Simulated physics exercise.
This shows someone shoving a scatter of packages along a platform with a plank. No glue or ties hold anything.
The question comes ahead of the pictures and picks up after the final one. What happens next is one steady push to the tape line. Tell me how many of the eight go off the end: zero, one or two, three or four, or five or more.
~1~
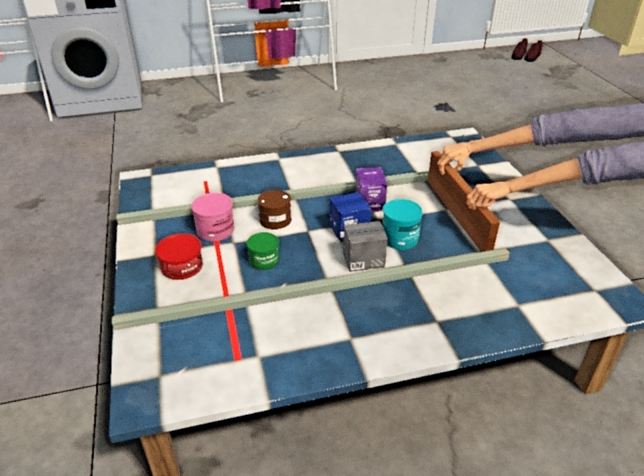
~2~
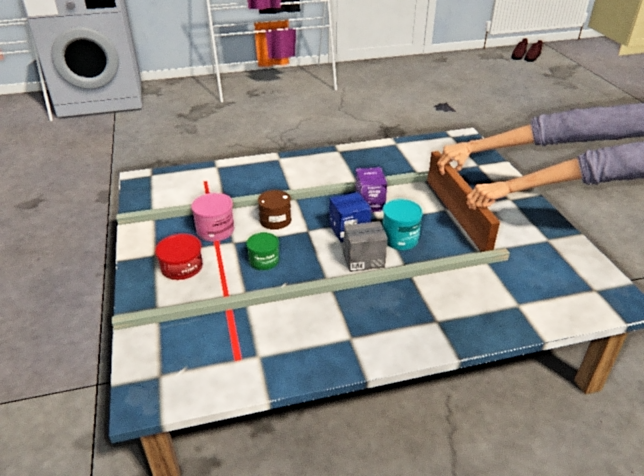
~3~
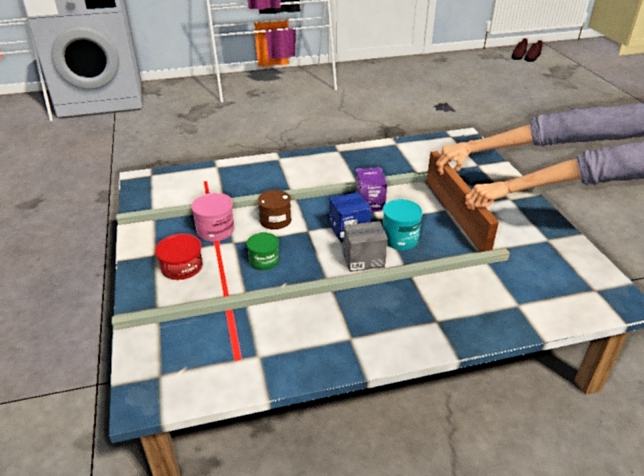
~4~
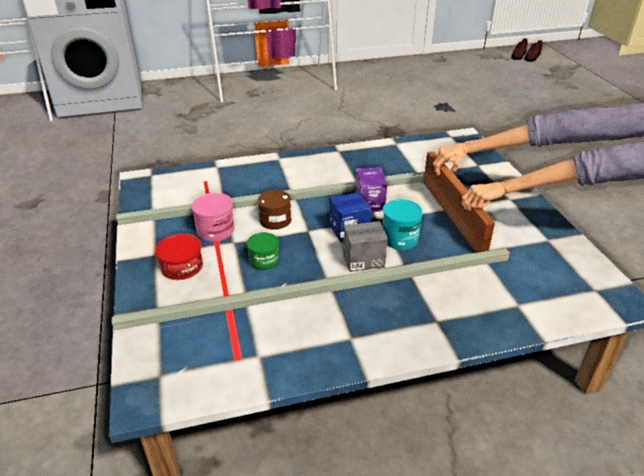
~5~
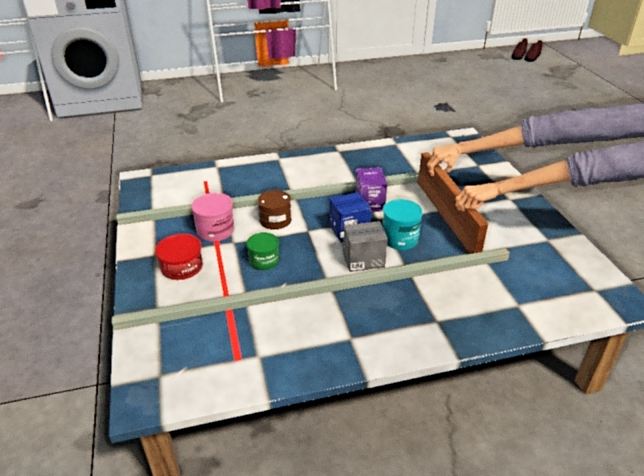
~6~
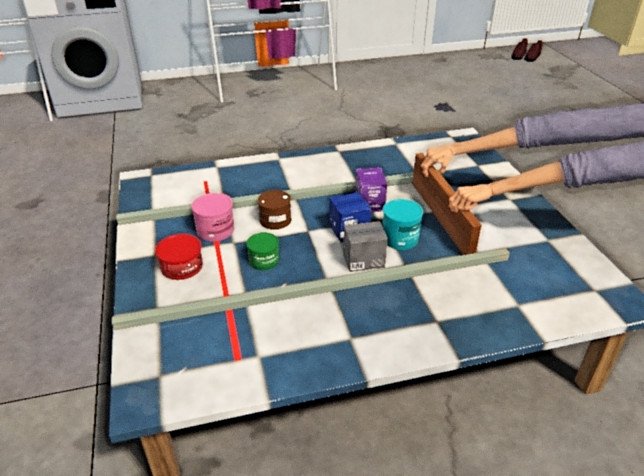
Count: Nil.
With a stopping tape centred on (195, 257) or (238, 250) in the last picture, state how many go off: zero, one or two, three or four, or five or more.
For the first place one to two, for the second not one.
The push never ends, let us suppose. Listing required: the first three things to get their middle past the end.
The red pail comes first, followed by the pink pail and then the green pail.
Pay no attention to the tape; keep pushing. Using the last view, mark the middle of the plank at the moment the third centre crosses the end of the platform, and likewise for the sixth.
First around (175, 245), then around (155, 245).
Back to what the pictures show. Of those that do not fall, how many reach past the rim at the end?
2 of them.
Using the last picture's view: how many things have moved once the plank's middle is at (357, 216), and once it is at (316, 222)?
4, then 5.
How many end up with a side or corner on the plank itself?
It touches 2.
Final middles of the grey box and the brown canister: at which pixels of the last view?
You'll see the grey box at (174, 281), with the brown canister at (167, 223).
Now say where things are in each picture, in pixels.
The first picture shows red pail (180, 257); pink pail (214, 217); green pail (263, 251); plank (460, 200); tape (218, 253).
The second picture shows pink pail (214, 217); purple box (371, 190).
The third picture shows green pail (263, 251); grey box (365, 247).
The fourth picture shows red pail (180, 257); blue parcel (350, 217).
The fifth picture shows pink pail (214, 217); brown canister (275, 210).
The sixth picture shows red pail (180, 257); pink pail (214, 217); green pail (263, 251); plank (443, 202); tape (218, 253).
Soon after, none off yet; red pail at rest near (180, 257); pink pail at rest near (214, 217); green pail at rest near (263, 251).
In the end, the number that fall off is zero.
